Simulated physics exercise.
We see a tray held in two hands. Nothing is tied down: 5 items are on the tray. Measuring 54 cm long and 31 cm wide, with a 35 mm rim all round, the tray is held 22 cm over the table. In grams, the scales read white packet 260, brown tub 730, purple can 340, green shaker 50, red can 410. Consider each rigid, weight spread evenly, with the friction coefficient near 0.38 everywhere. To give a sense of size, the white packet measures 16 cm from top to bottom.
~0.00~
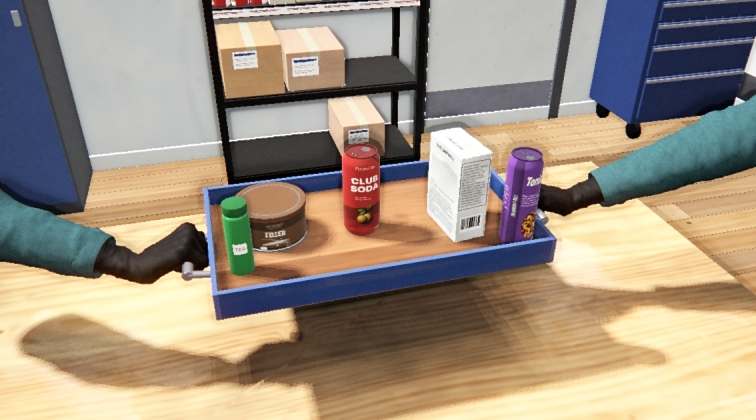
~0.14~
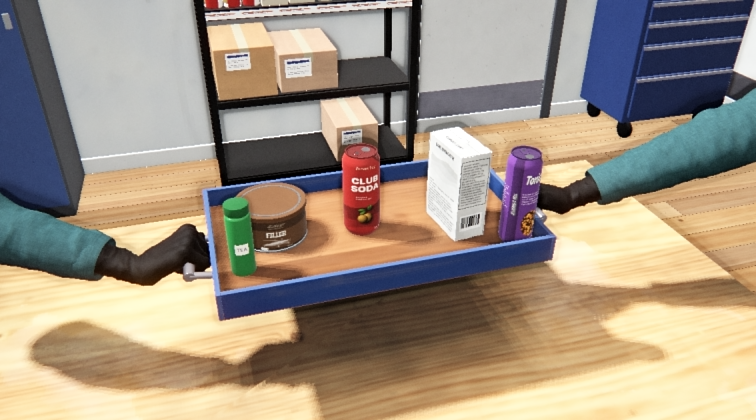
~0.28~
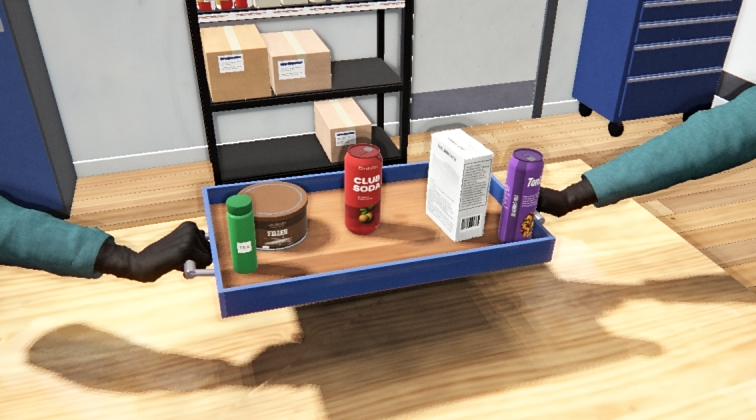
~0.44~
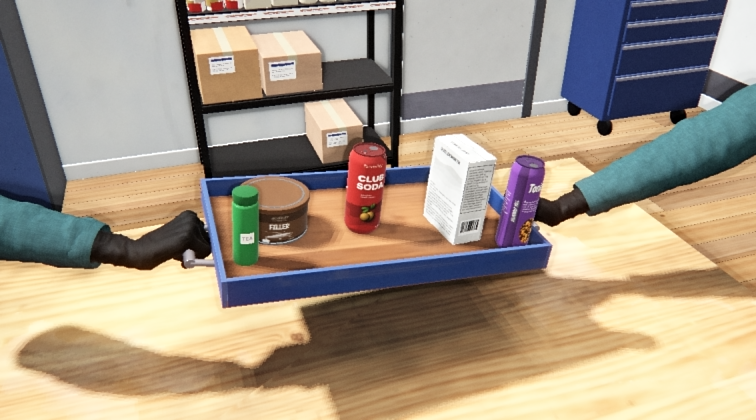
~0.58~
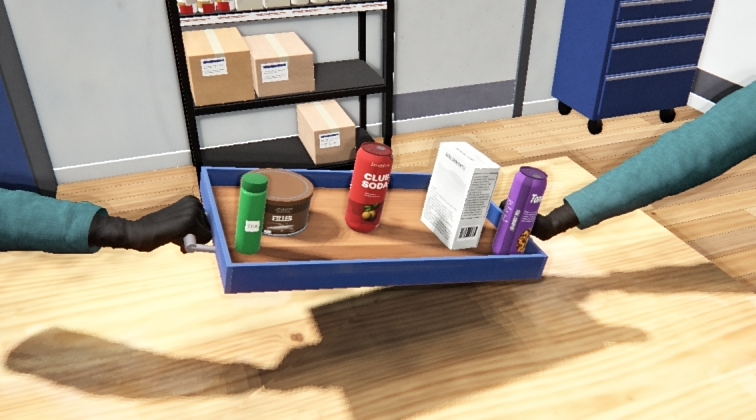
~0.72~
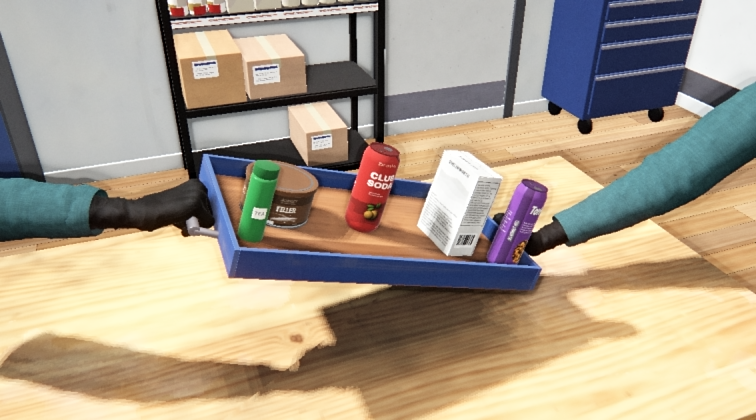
In a workshop with shelves of boxes behind, two gloved hands hold a blue-rimmed tray level above a wooden table, carrying a green shaker, brown tub, red can, white packet and purple can. The view shifts slightly, then the hands tilt the tray steadily right edge down, the items leaning with it.
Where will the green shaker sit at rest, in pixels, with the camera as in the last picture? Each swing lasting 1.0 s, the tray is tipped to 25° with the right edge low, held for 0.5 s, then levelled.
It will sit at about (491, 220).
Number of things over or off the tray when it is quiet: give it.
That gives 3.
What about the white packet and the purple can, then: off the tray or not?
The white packet winds up out of bounds; the purple can winds up out of bounds.
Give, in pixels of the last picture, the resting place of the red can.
Its middle comes to rest around (485, 172).
Around 1.22 s, tilt 25°, right edge down; purple can now off the tray; green shaker on its side near (357, 230); white packet tipped 69° against what carries it.
Around 1.42 s, tilt 25°, right edge down; white packet now off the tray; green shaker on its side near (424, 244); red can shifted 13 cm.
Around 1.62 s, tilt 25°, right edge down; green shaker on its side near (475, 256); red can shifted 23 cm; brown tub shifted 23 cm.
Around 2.12 s, tilt 12°, right edge down; green shaker on its side near (483, 233); red can tipped 16° against what carries it; brown tub shifted 31 cm.
Finally (4.2 s), off the tray, white packet and purple can; on their side or leaning hard on the tray, green shaker; not toppled but over 5 cm from the start, brown tub and red can. In the last view, green shaker near (491, 220).
